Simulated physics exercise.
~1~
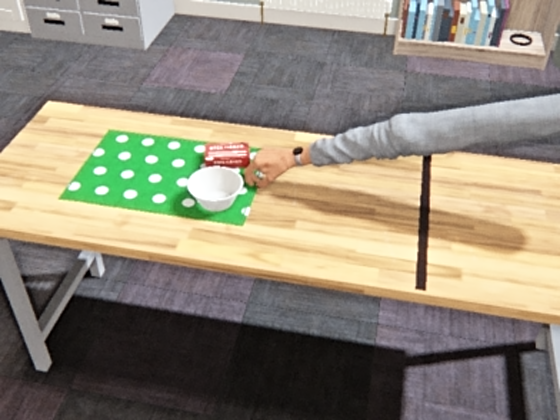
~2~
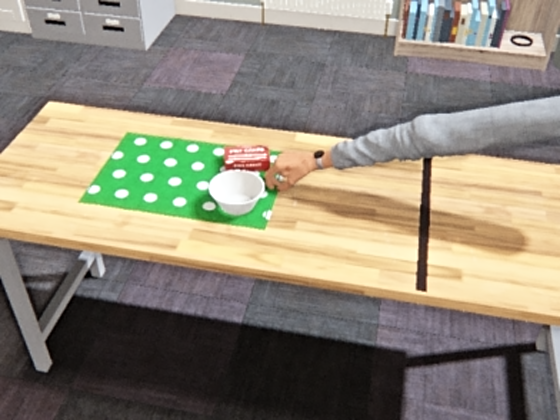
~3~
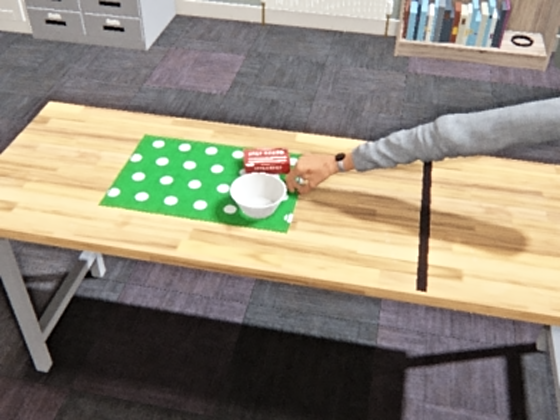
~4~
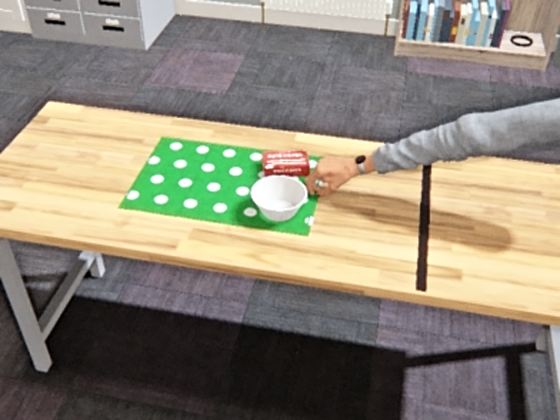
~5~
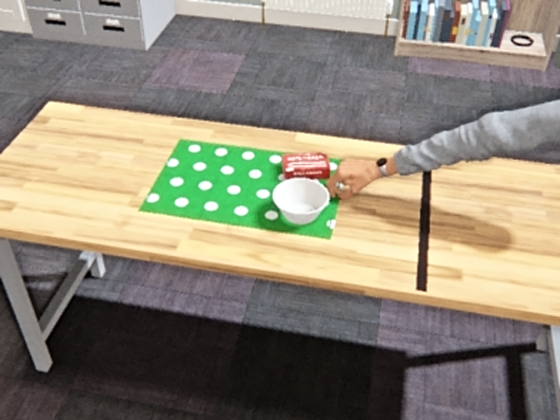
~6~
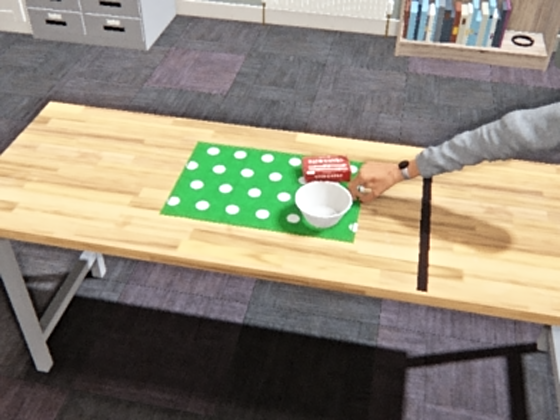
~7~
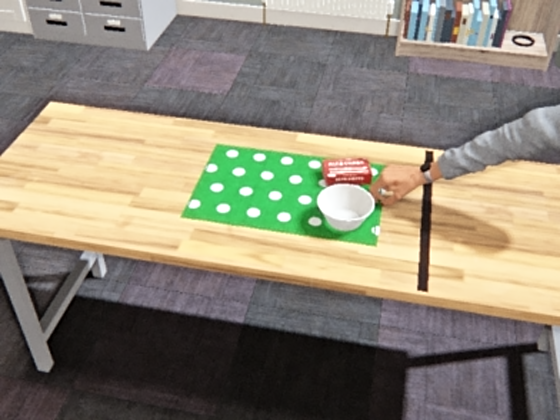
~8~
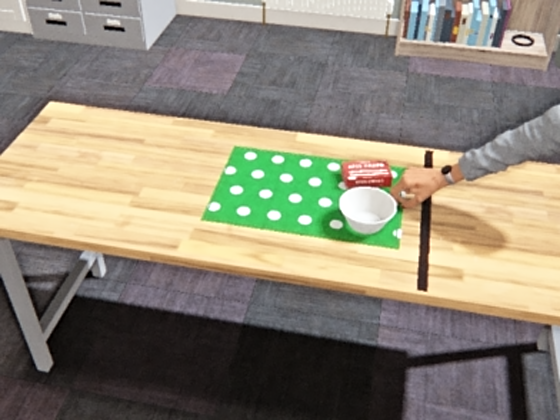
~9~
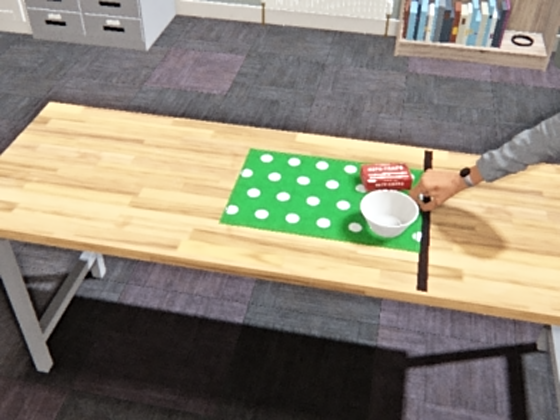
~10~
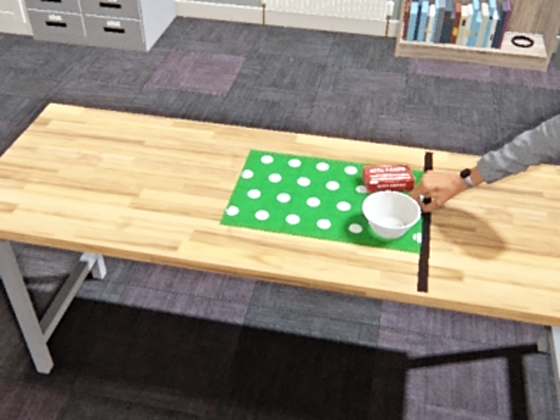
On a wooden desk in a carpeted room, a hand steadily pulls a green cloth with white dots to the right, carrying a white bowl and a red packet, then stops with its edge at the dark tape line, both items still on the cloth.
